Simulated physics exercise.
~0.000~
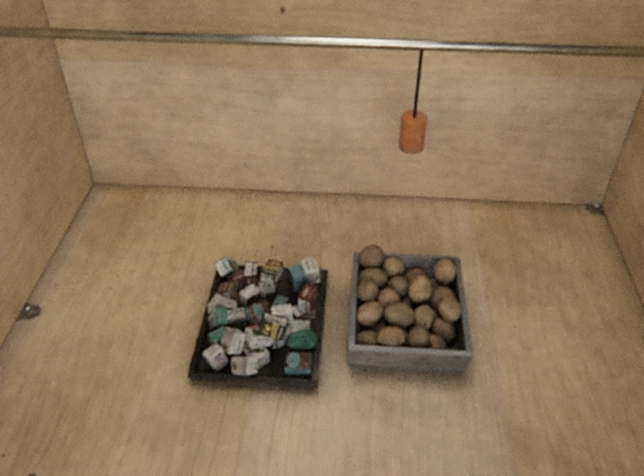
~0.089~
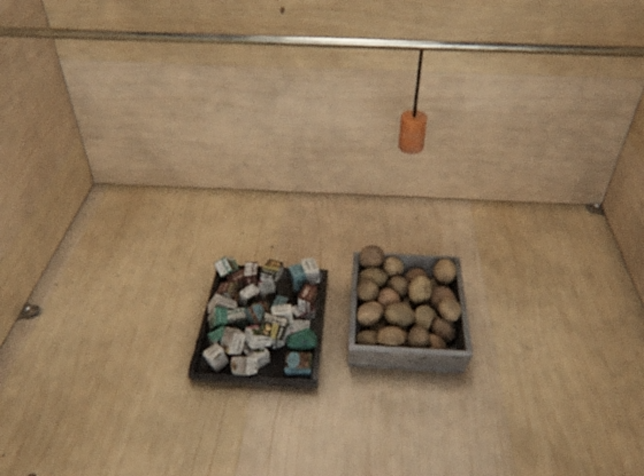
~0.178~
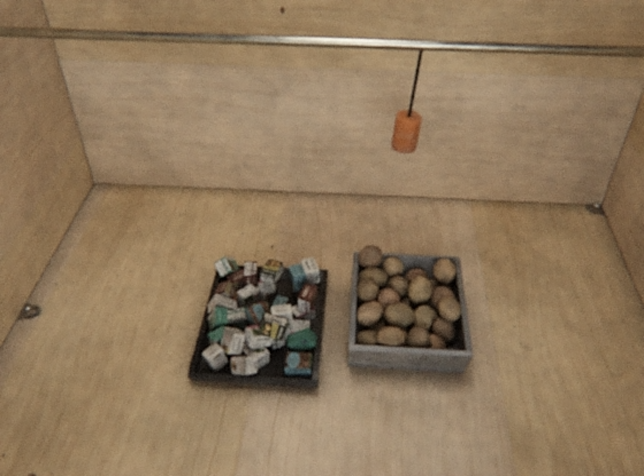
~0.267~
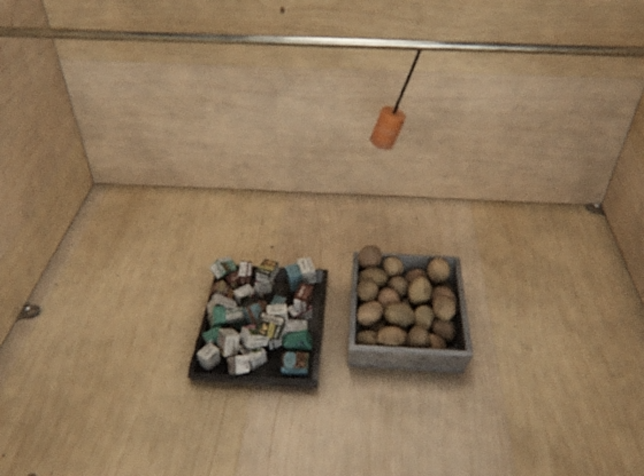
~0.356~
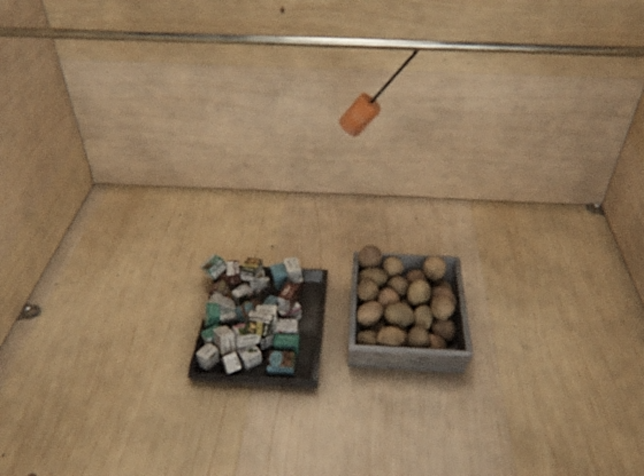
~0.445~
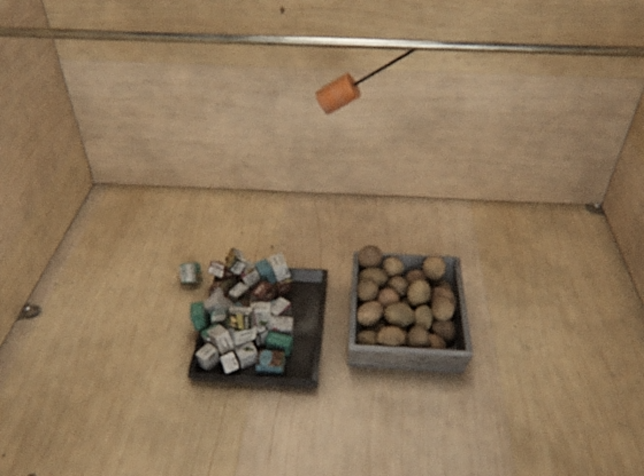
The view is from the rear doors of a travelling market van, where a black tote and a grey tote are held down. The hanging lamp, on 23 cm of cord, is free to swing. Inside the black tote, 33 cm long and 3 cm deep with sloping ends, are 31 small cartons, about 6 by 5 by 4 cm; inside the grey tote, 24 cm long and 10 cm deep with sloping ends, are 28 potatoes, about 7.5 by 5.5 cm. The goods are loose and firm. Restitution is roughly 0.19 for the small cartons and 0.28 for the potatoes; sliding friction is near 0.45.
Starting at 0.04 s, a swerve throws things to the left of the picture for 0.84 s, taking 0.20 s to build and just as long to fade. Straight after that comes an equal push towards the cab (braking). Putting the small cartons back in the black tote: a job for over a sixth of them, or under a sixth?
Over a sixth.
After 0.71 s, 6 of 31 out of the black tote and 0 of 28 out of the grey tote.
After 1.03 s, 6 of 31 out of the black tote and 0 of 28 out of the grey tote.
After 1.49 s, 8 of 31 out of the black tote and 0 of 28 out of the grey tote.
When it is over (at 2.08 s), 10 of 31 out of the black tote and 0 of 28 out of the grey tote. Asked share, 10 of 31, 32 per cent.
